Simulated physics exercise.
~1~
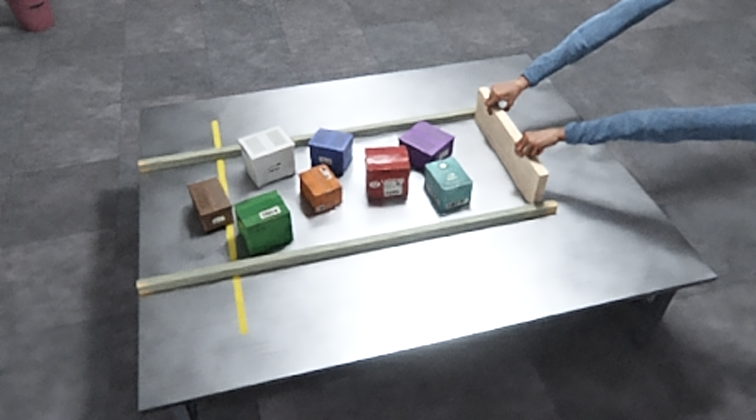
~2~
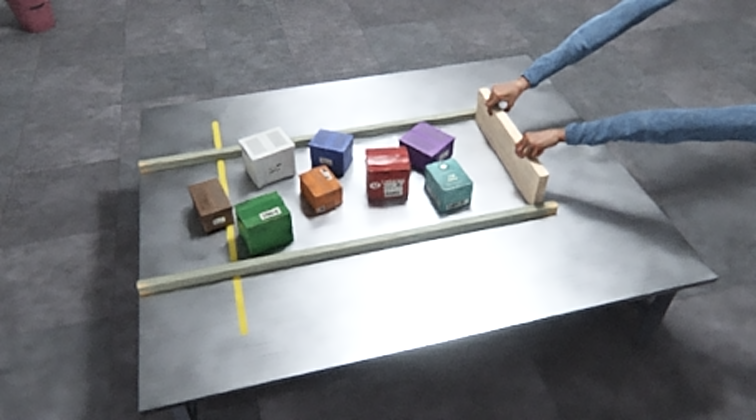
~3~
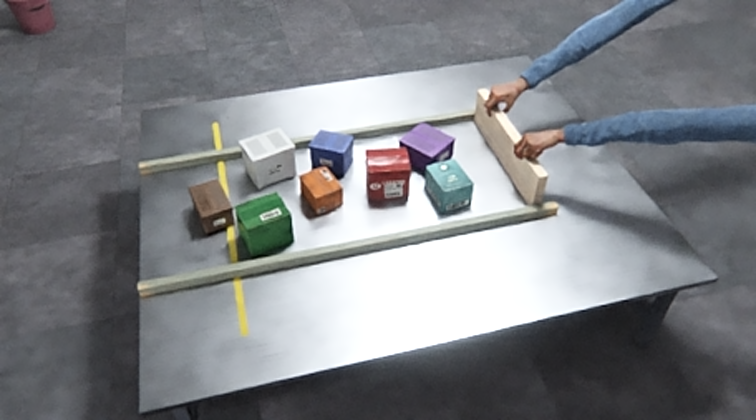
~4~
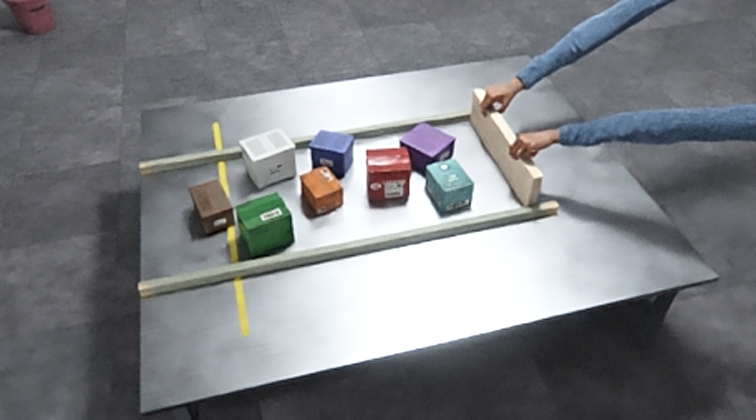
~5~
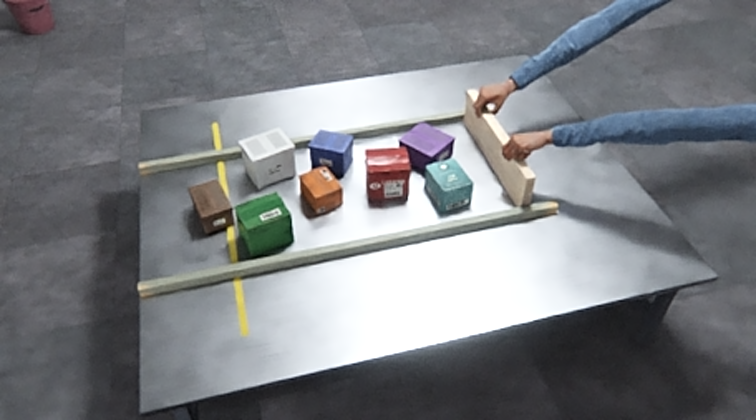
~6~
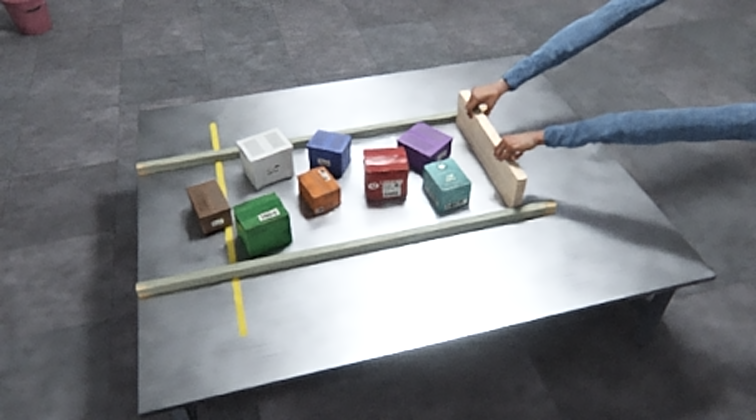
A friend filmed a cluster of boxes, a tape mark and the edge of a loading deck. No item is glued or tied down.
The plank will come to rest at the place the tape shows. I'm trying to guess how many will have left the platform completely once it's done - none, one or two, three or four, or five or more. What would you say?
Just three or four drop.
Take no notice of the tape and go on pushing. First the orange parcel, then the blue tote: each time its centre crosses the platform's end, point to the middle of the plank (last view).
When the orange parcel crosses, the middle is near (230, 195); when the blue tote crosses, near (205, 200).
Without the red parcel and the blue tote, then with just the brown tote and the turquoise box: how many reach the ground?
The first count is 0 and the second is 1.
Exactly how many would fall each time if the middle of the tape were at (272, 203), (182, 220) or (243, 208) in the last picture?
Counts per try: 0; 6; 2.
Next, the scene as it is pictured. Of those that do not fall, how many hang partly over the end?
The tally is 0.
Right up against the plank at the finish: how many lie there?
2 in contact.
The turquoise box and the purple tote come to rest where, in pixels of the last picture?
I'd say approximately (209, 228) and then (199, 178).
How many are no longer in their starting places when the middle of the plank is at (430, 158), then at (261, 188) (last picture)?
First 3 and then 8.
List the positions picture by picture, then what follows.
The first frame shows brown tote (212, 204); green parcel (264, 222); white tote (268, 157); plank (508, 144); tape (227, 209).
The second frame shows green parcel (264, 223); plank (508, 145).
The third frame shows white tote (269, 159); blue tote (332, 153).
The fourth frame shows brown tote (213, 206); turquoise box (449, 185).
The fifth frame shows green parcel (265, 224); red parcel (387, 174).
The sixth frame shows brown tote (210, 207); green parcel (263, 225); white tote (267, 159); plank (488, 148); tape (226, 212).
Soon after, none off yet; brown tote at rest near (210, 207); green parcel at rest near (263, 225); white tote at rest near (267, 159).
After that, none off yet; brown tote displaced a little near (195, 209); green parcel displaced a little near (254, 228); white tote displaced about its own width near (207, 170).
In the end, the number that fall off is three or four; gone, orange parcel, white tote and brown tote.
